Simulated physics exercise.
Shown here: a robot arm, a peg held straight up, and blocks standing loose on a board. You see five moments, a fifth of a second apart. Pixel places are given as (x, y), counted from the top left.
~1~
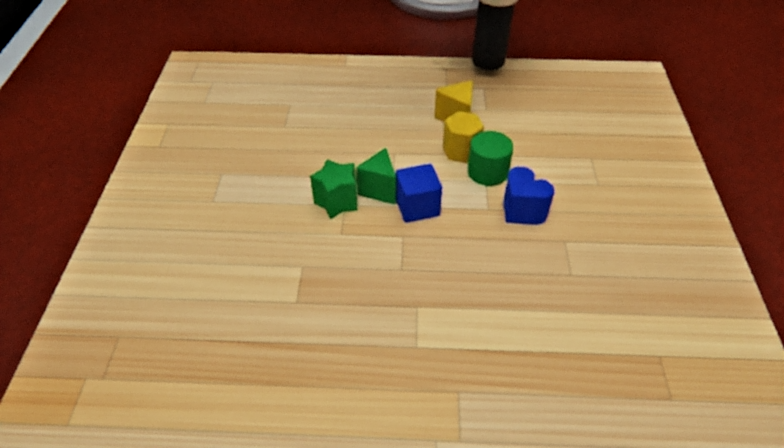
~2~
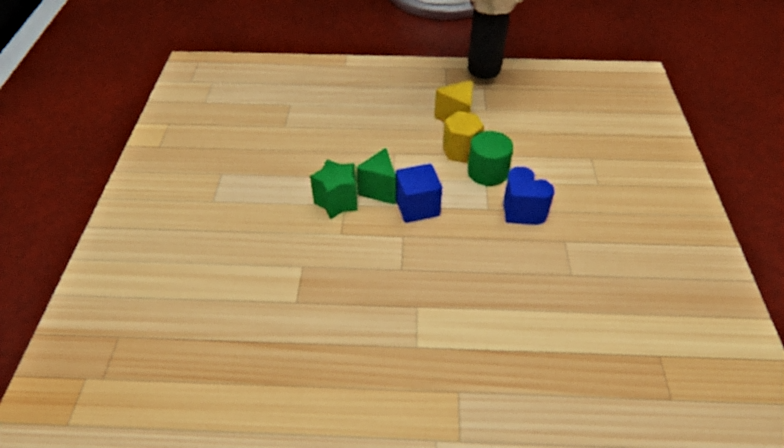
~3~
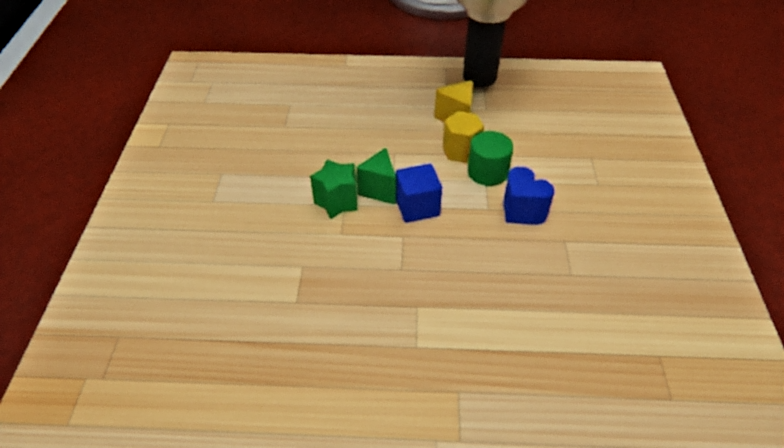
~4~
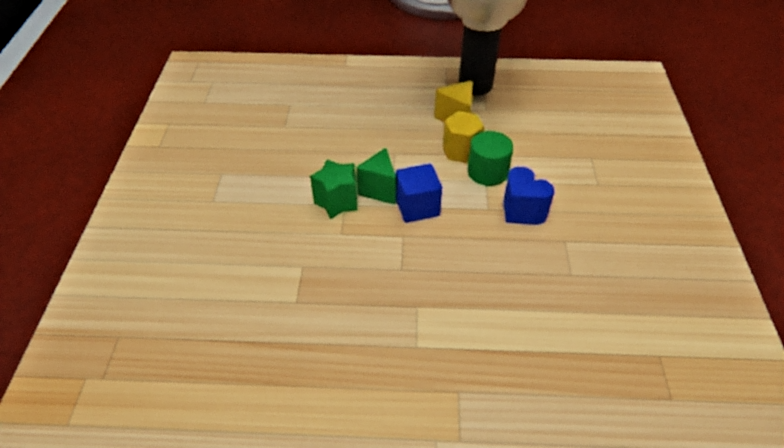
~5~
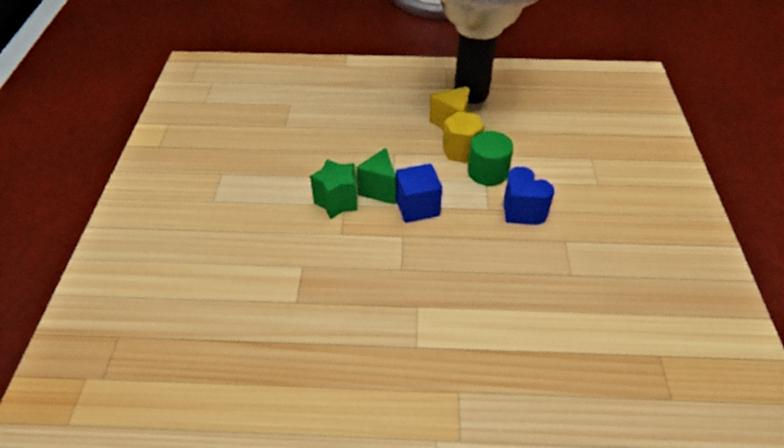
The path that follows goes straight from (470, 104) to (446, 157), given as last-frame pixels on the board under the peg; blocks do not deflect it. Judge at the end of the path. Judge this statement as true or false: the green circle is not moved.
True.
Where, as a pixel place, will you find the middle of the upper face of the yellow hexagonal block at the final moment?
Its top centre lands on (449, 154).
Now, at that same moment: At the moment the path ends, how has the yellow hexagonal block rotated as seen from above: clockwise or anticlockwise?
Bird's-eye view: Counterclockwise.
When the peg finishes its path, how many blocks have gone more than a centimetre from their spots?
I count two.
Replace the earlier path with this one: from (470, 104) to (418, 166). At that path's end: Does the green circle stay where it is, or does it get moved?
It barely shifts, if at all.
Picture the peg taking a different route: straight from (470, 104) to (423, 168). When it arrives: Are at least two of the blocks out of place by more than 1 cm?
It seems so.
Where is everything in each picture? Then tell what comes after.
The first picture shows tip of the peg at (488, 62), middles of tops, yellow triangle at (459, 91), yellow hexagonal block at (464, 123), green circle at (492, 144).
The second picture shows peg at (484, 70), nothing pushed.
The third picture shows peg at (480, 78), nothing pushed.
The fourth picture shows peg at (475, 86), nothing pushed.
The fifth picture shows peg at (471, 94), yellow triangle at (454, 96), yellow hexagonal block at (464, 123), green circle at (492, 144).
The first path, step by step. Halfway along, peg at (459, 120); yellow triangle at (432, 111), turned 65° clockwise; yellow hexagonal block at (457, 128), turned 30° anticlockwise.
At the end, peg at (447, 147); yellow triangle at (416, 122), turned 120° clockwise; yellow hexagonal block at (449, 154), turned 75° anticlockwise; green circle unmoved.
